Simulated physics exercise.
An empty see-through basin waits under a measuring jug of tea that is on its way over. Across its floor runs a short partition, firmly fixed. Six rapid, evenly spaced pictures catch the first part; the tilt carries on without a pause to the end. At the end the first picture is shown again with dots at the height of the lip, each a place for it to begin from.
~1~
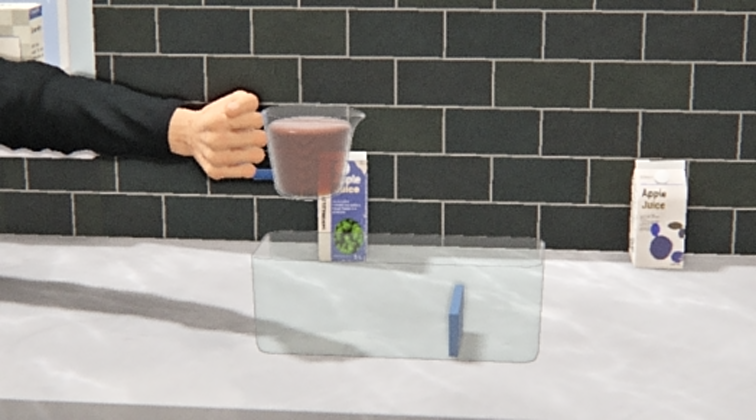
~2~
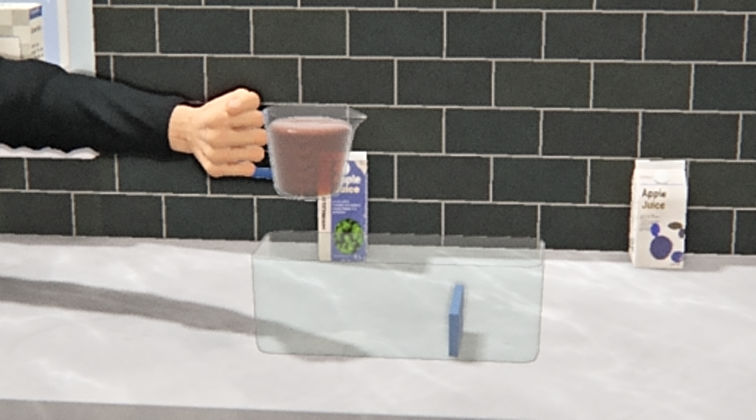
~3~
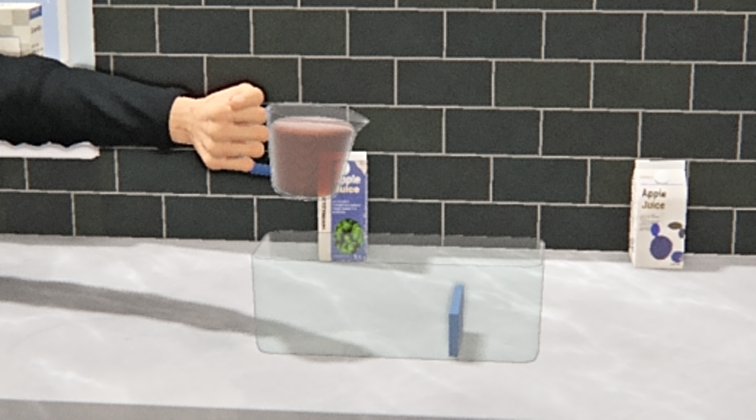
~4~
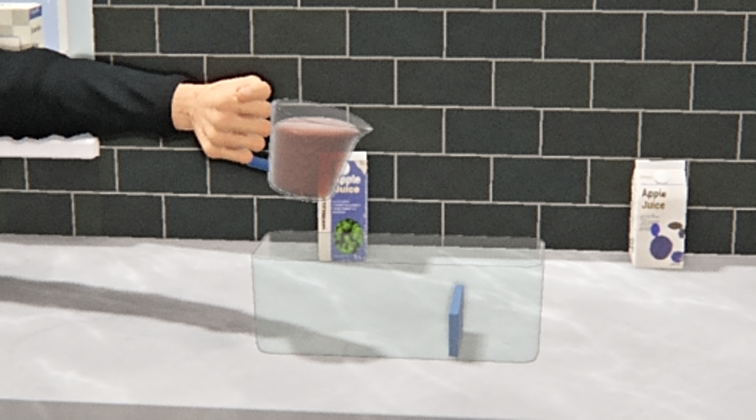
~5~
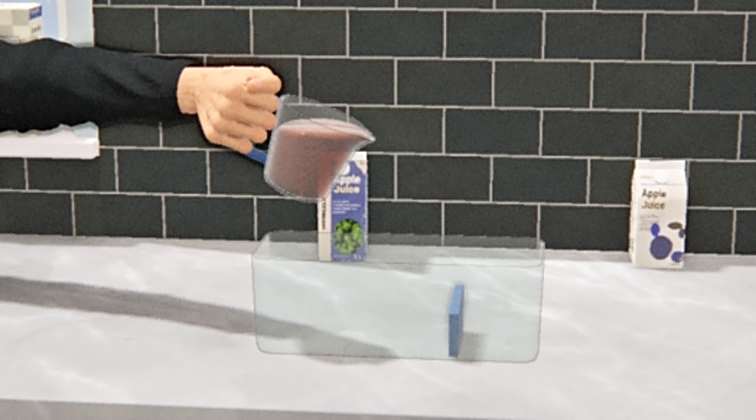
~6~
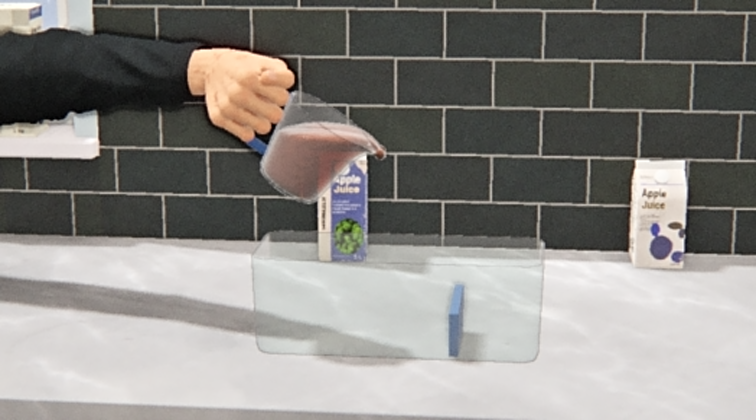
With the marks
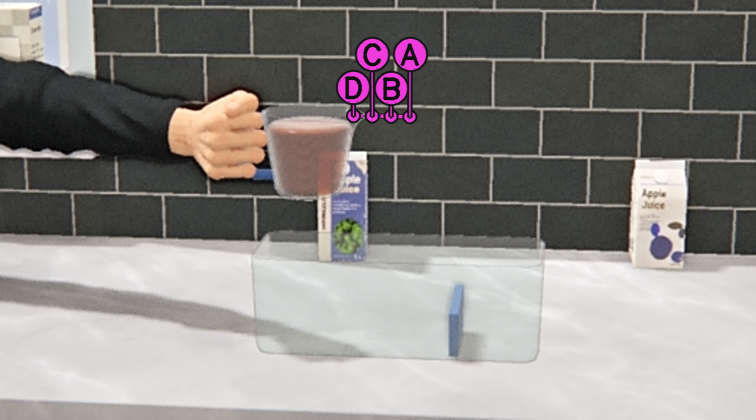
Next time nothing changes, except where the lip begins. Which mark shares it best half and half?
The best spot is A.
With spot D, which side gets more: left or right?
More ends on the left.
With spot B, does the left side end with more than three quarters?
Yes.
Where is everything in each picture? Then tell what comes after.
Upright, lip at (363, 115); basin from (257, 351) to (539, 361); top of the wall at (457, 299); nothing has left yet.
Upright, lip at (364, 117); nothing has left yet.
Tipped about 6°, lip at (367, 121); nothing has left yet.
Tipped about 13°, lip at (371, 129); nothing has left yet.
Tipped about 23°, lip at (374, 139); nothing has left yet.
Tipped about 34°, lip at (375, 152); tea is over the lip, down to (380, 156).
On the marked copy, A at (409, 116); B at (391, 116); C at (372, 116); D at (353, 115).
For spot A, about 51 % ends left of the wall and 48 % right of it.
For spot B, about 88 % ends left of the wall and 11 % right of it.
For spot C, about 96 % ends left of the wall and 3 % right of it.
For spot D, about 97 % ends left of the wall and 2 % right of it.
